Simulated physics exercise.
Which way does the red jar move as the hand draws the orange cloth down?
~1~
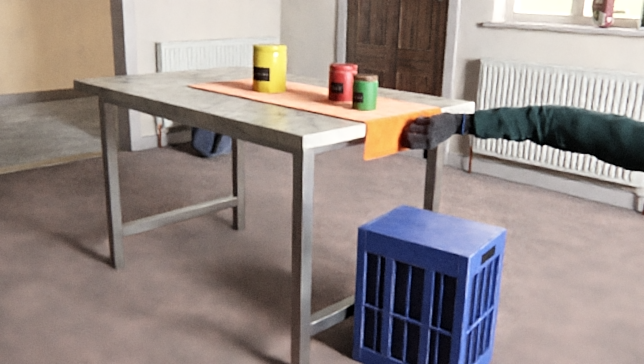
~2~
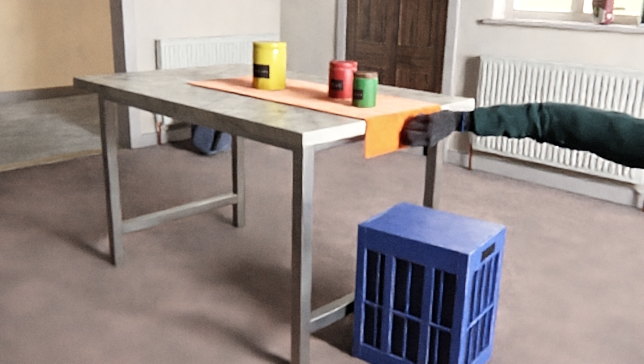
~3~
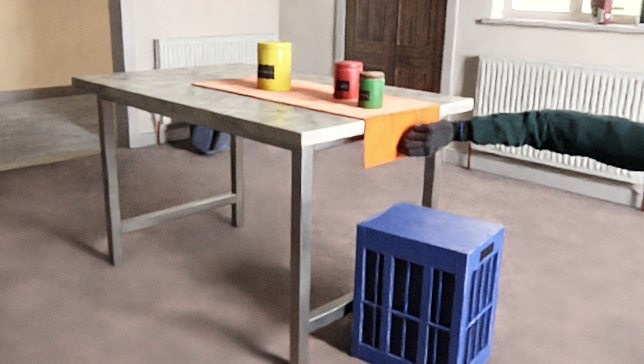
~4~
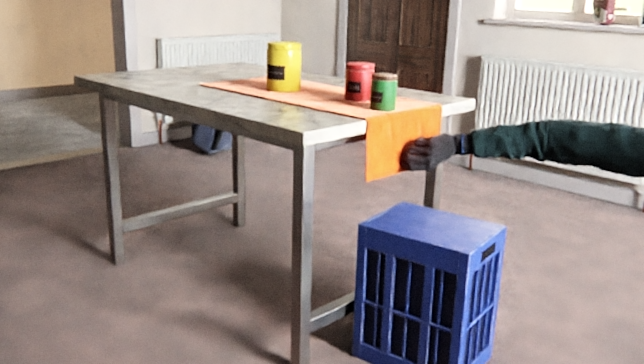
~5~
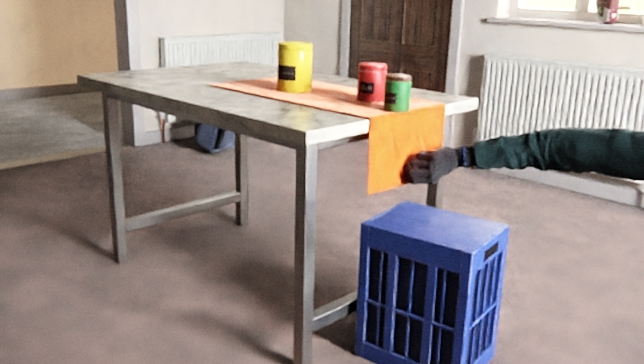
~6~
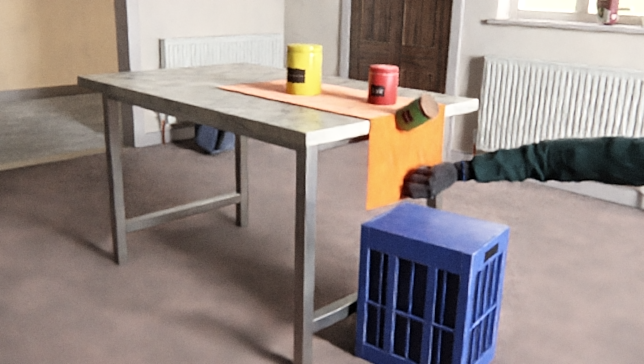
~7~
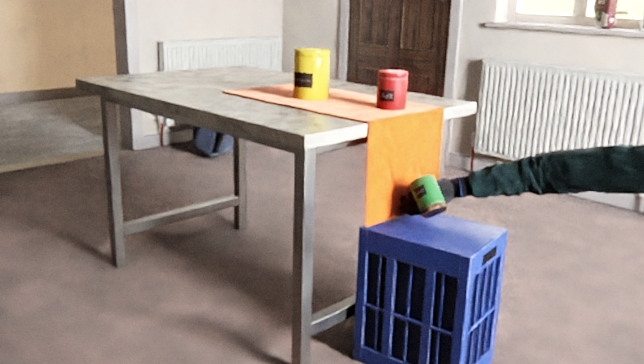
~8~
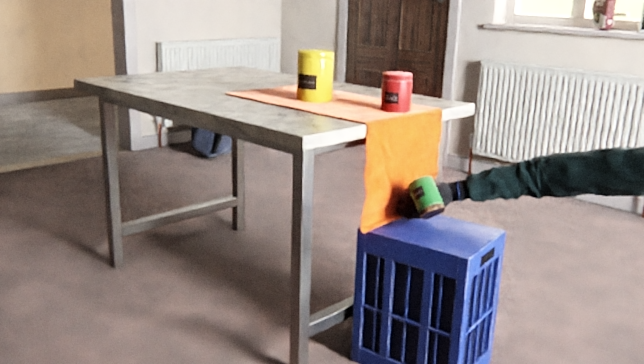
The red jar moves to the right, riding along with the cloth while staying upright on the table.
